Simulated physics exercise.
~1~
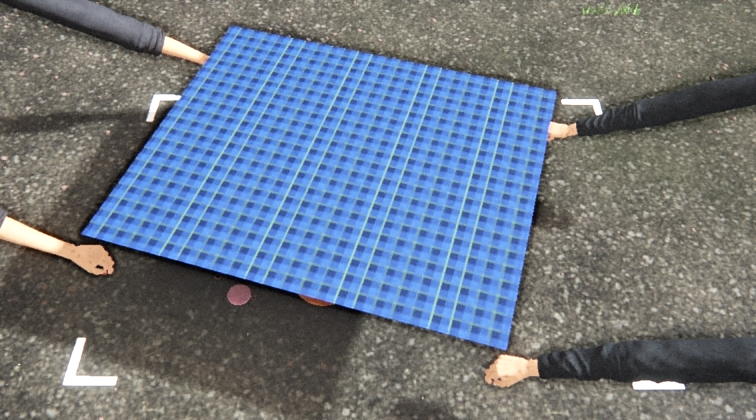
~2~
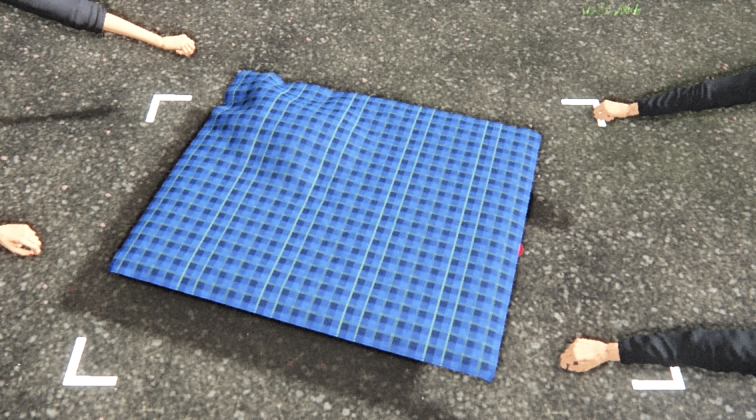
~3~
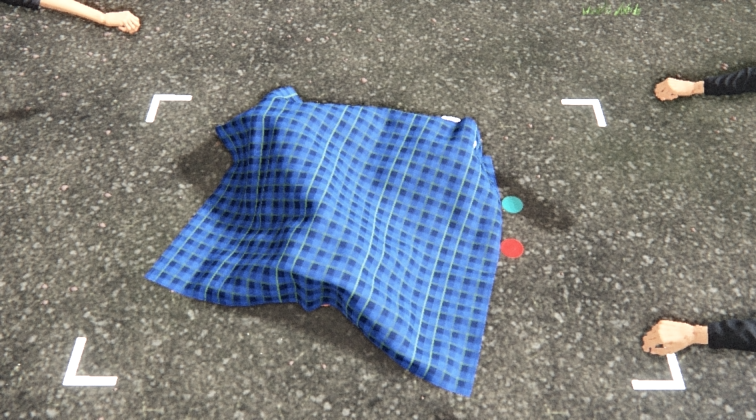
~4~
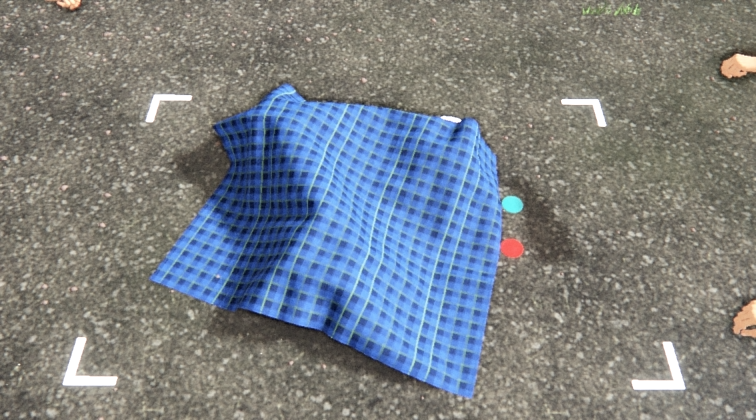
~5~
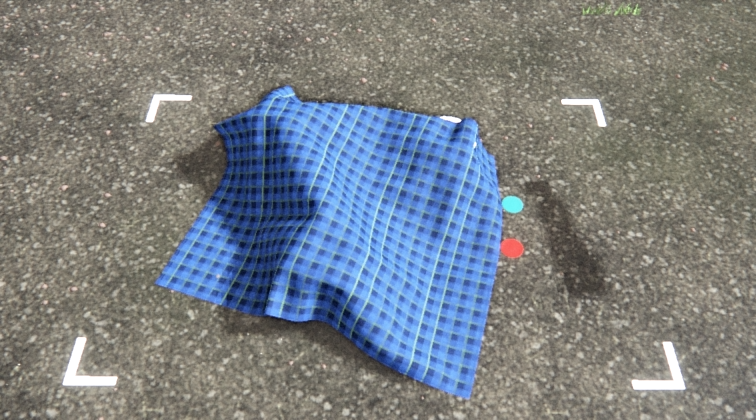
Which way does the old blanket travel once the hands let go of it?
It moves down, dropping onto the shapes beneath it and sagging into folds.
